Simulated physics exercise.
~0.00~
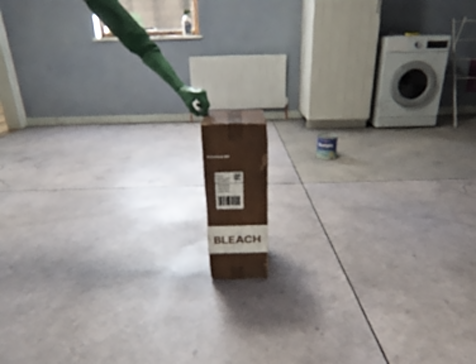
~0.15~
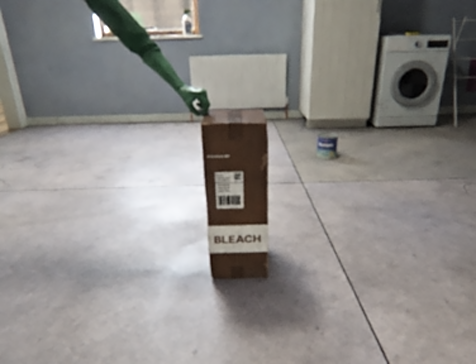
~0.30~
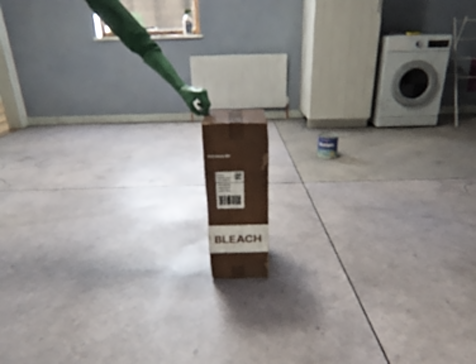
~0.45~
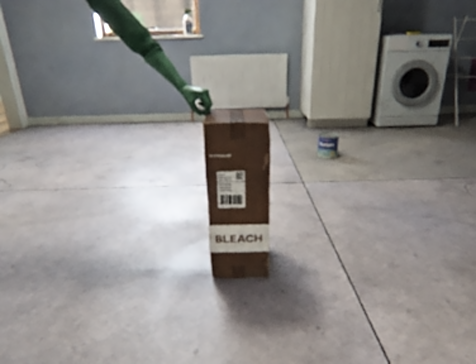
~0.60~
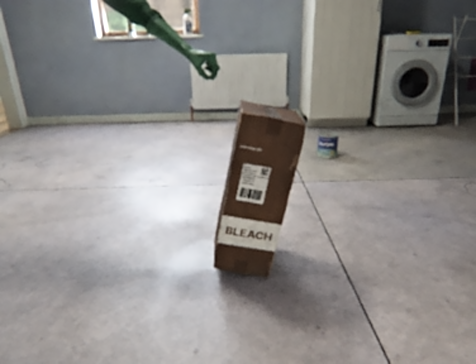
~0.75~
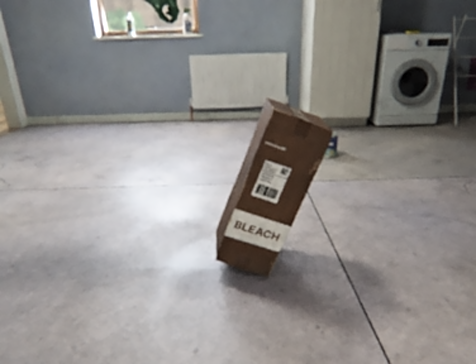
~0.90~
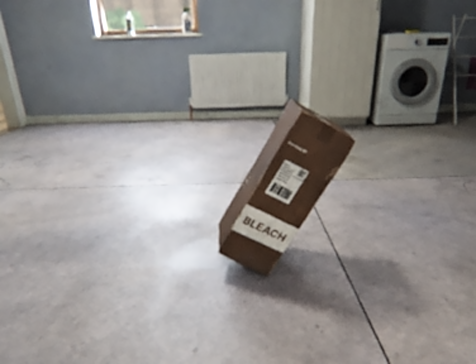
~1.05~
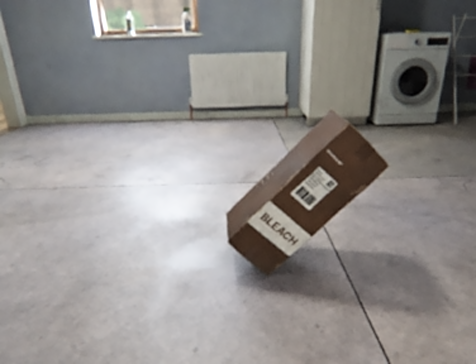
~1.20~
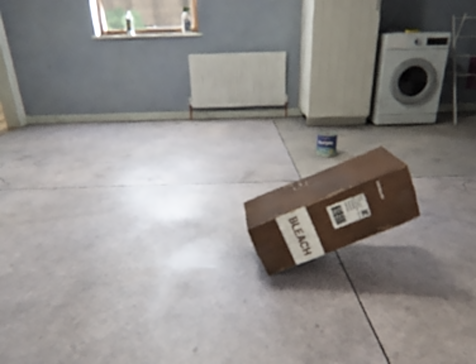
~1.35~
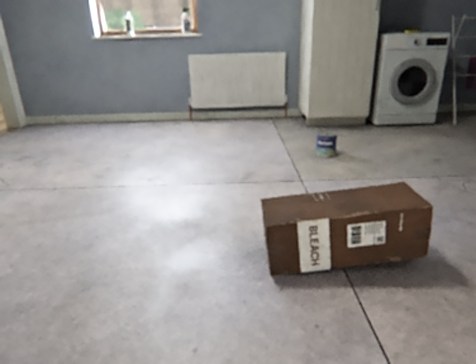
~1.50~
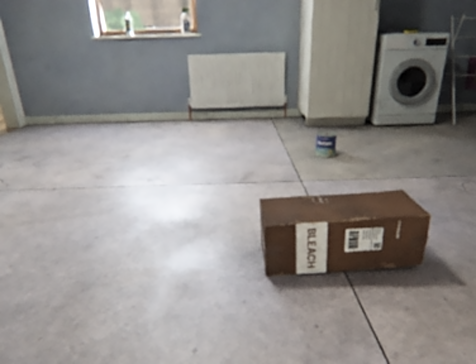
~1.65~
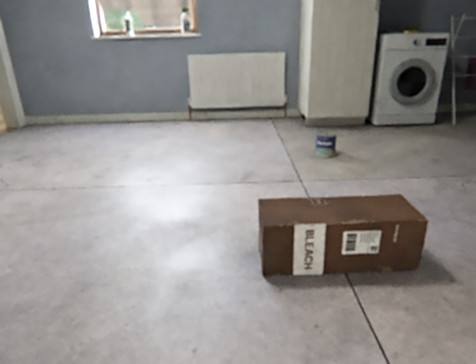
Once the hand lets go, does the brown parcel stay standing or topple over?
The brown parcel topples over to the right and ends up lying on its side on the floor.
An arm in a green sleeve and glove reaches in from the upper left and rests its hand at the top of a tall brown parcel marked BLEACH, standing on a grey floor and seen from the front by a slightly swaying camera. Behind it are a window, a white radiator, a pale cupboard, a small dark blue tin and a washing machine. The parcel starts to lean right as the hand lets go and draws back out of view. It tips further and further over its lower edge, then drops onto its side. It ends lying still on the floor, right of centre.
